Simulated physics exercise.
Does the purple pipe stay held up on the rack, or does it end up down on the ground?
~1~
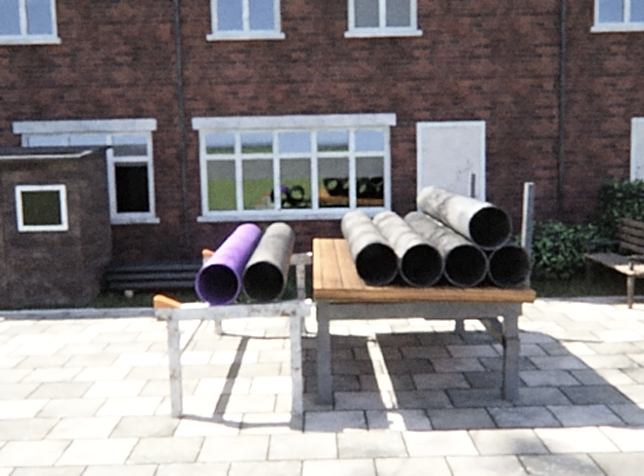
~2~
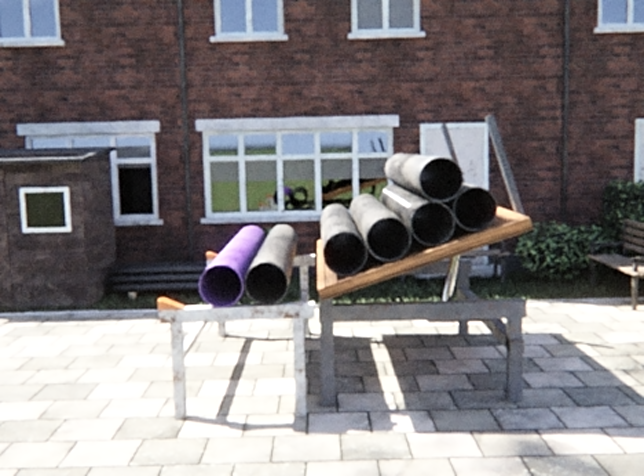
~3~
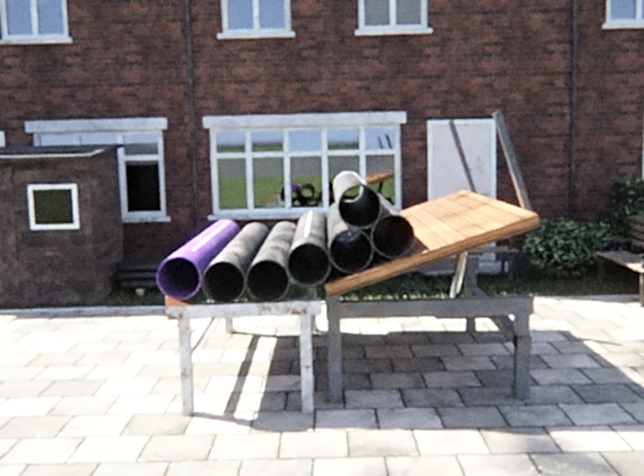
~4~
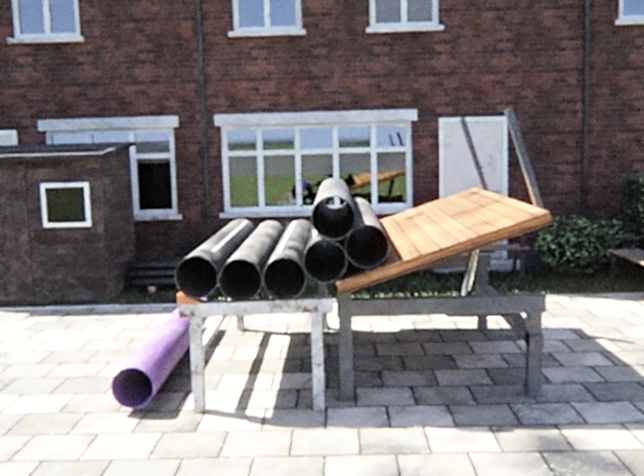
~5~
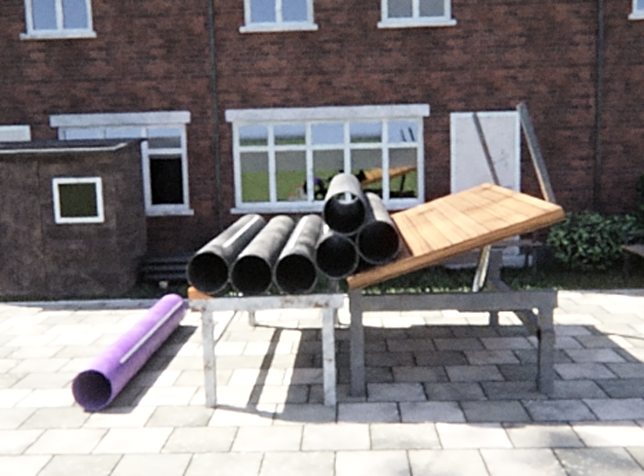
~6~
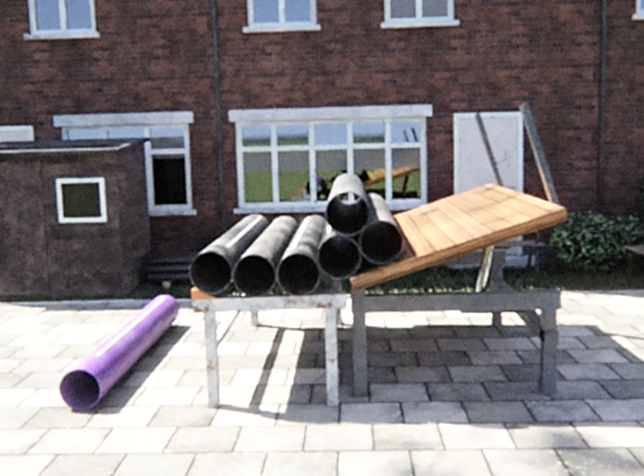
It ends up on the ground, lying on the paving to the left of the rack.
